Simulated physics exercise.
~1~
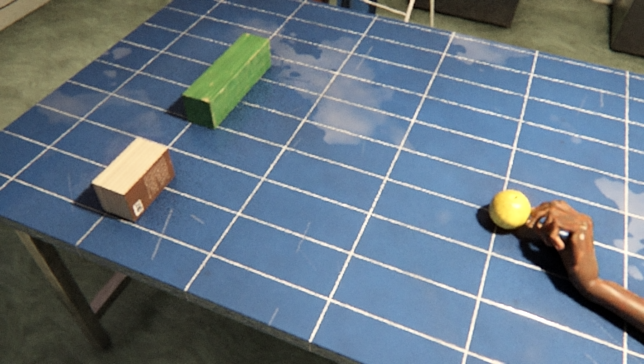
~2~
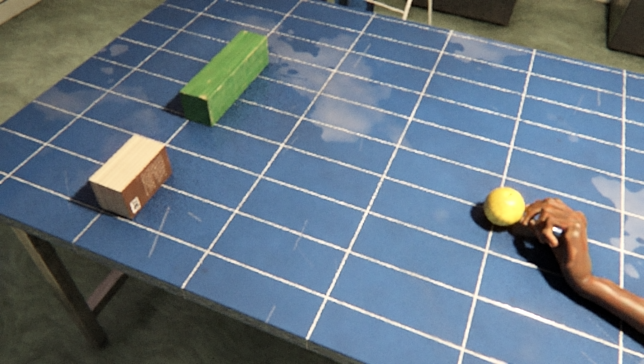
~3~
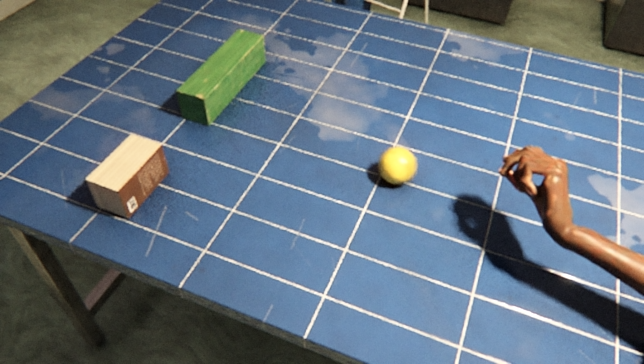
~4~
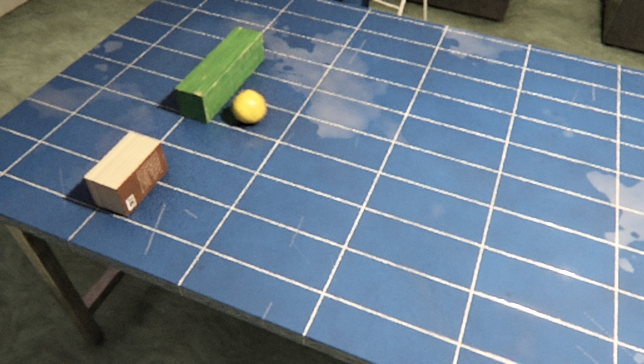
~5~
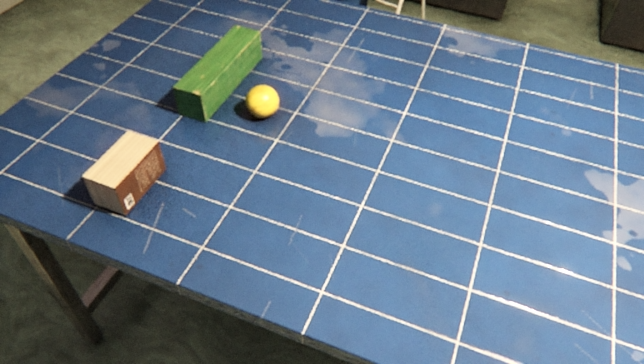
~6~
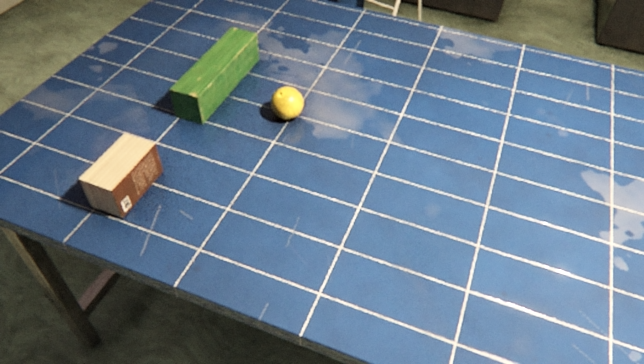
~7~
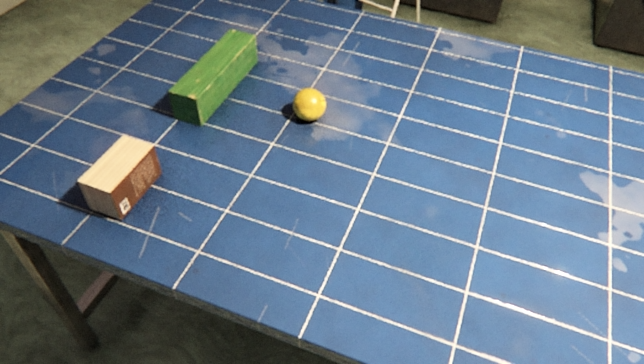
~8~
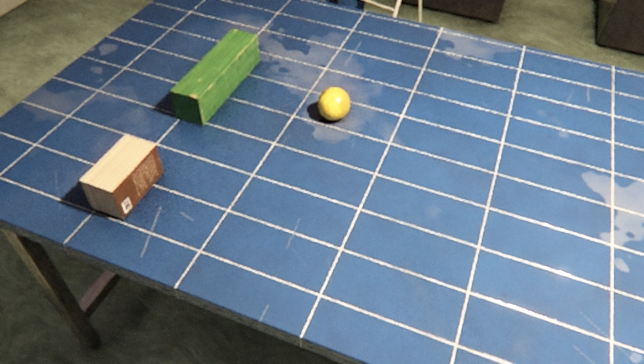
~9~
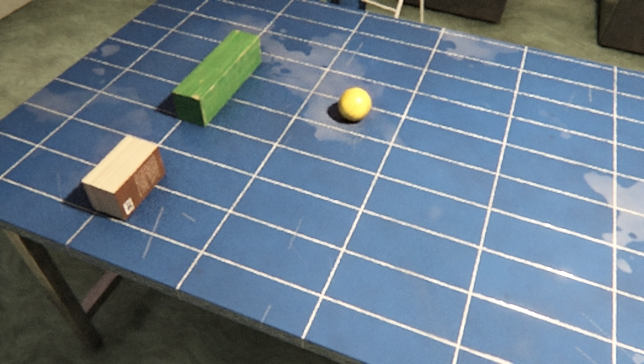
We see a hand release a yellow ball across a blue gridded table holding a green block and a brown box, then draw back. The ball rolls left to the green block, bounces off, and moves back to the right, away from the block.
